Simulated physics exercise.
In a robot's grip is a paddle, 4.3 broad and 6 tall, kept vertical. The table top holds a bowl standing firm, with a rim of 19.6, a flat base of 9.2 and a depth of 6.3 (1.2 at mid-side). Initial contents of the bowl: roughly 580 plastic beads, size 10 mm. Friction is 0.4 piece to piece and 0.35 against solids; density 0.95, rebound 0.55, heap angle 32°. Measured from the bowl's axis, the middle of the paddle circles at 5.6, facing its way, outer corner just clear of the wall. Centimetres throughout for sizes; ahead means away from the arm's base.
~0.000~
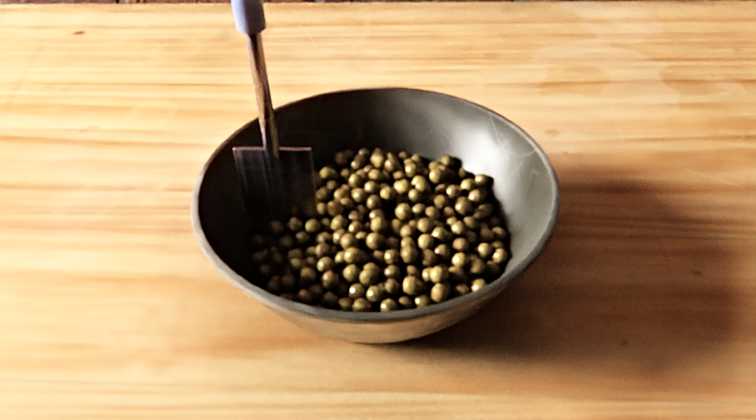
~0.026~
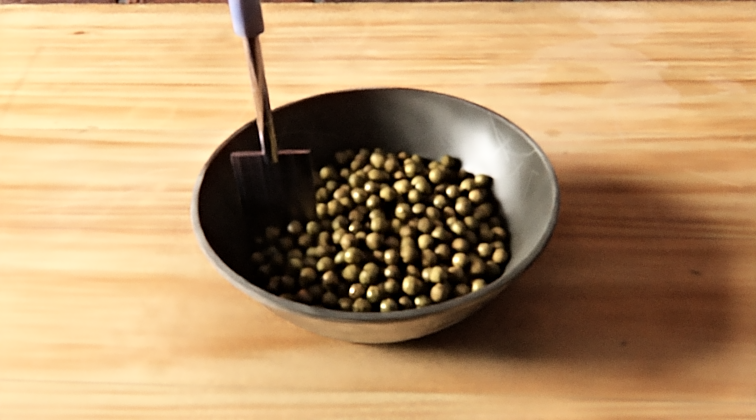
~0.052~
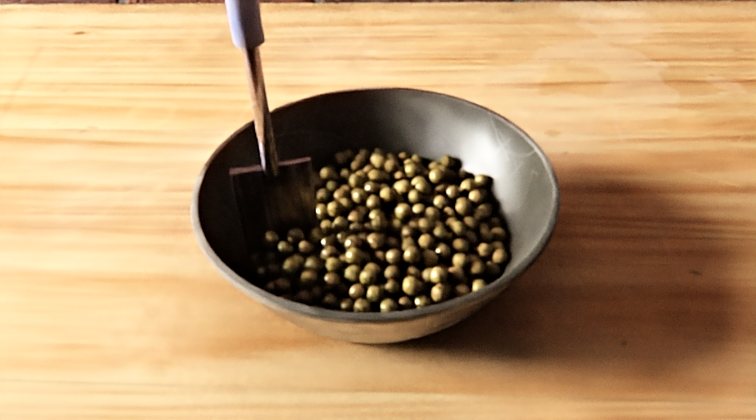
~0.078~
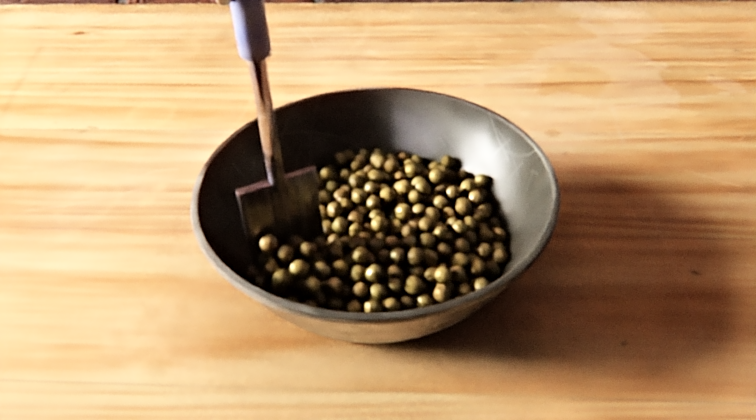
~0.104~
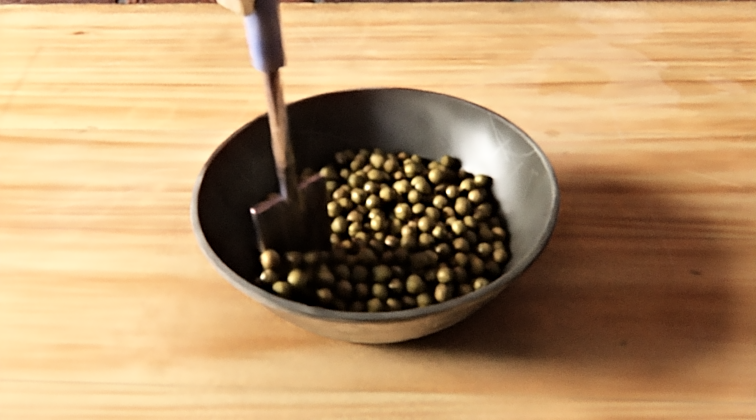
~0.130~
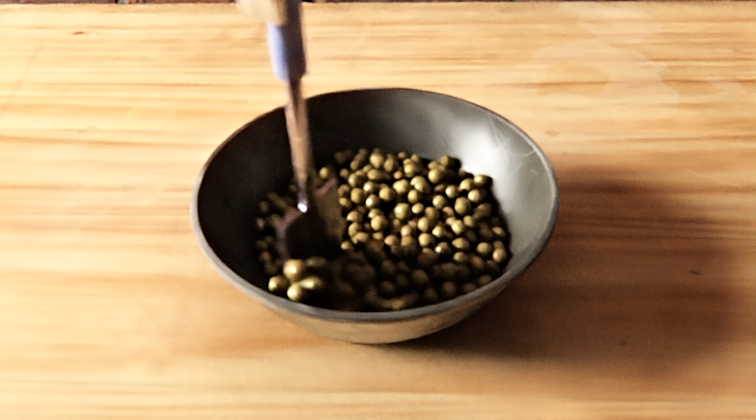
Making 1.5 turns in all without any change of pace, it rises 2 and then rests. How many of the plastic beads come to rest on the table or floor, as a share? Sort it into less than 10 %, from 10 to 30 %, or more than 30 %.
It goes in less than 10 %.
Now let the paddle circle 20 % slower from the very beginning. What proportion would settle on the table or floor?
Then roughly 0 per cent.
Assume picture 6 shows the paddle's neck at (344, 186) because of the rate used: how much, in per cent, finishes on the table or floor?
About 15 %.
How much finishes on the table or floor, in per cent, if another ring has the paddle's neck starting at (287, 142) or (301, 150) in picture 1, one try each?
I'd guess some 5 and 0 percent.
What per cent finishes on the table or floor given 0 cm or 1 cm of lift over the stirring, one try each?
Some 15 and 10 per cent.
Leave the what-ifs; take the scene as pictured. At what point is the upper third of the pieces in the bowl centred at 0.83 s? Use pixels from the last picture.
Centre estimate: (352, 242).
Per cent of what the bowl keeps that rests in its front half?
Estimate: Some 50 %.
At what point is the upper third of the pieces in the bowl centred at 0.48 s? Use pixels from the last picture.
About (381, 161).
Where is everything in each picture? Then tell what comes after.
In the first picture, paddle neck at (268, 125), 0° round; upper third of the load around (379, 225), from x 260 to 500, top at y 155; 579 in the bowl.
In the second picture, paddle neck at (267, 129), 5° round; upper third of the load around (379, 225), from x 260 to 500, top at y 155.
In the third picture, paddle neck at (267, 142), 17° round; upper third of the load around (377, 226), from x 255 to 500, top at y 155.
In the fourth picture, paddle neck at (273, 156), 31° round; upper third of the load around (377, 230), from x 255 to 500, top at y 155.
In the fifth picture, paddle neck at (286, 168), 45° round; upper third of the load around (377, 231), from x 260 to 500, top at y 155.
In the sixth picture, paddle neck at (305, 178), 59° round; upper third of the load around (380, 234), from x 260 to 500, top at y 155; 579 in the bowl.
By 0.48 s, 247° round, highest piece 8 above the table; 570 in the bowl, 2 on the table or floor, 7 in flight or on the tool.
By 0.83 s, 75° round, highest piece 8 above the table; 552 in the bowl, 27 on the table or floor.
By 1.20 s, 180° round, highest piece 4 above the table; 552 in the bowl, 27 on the table or floor.
By 1.90 s, 180° round, highest piece 4 above the table; 552 in the bowl, 27 on the table or floor.
Final count, 552 in the bowl, 27 on the table or floor. That is 5 % on the table or floor.
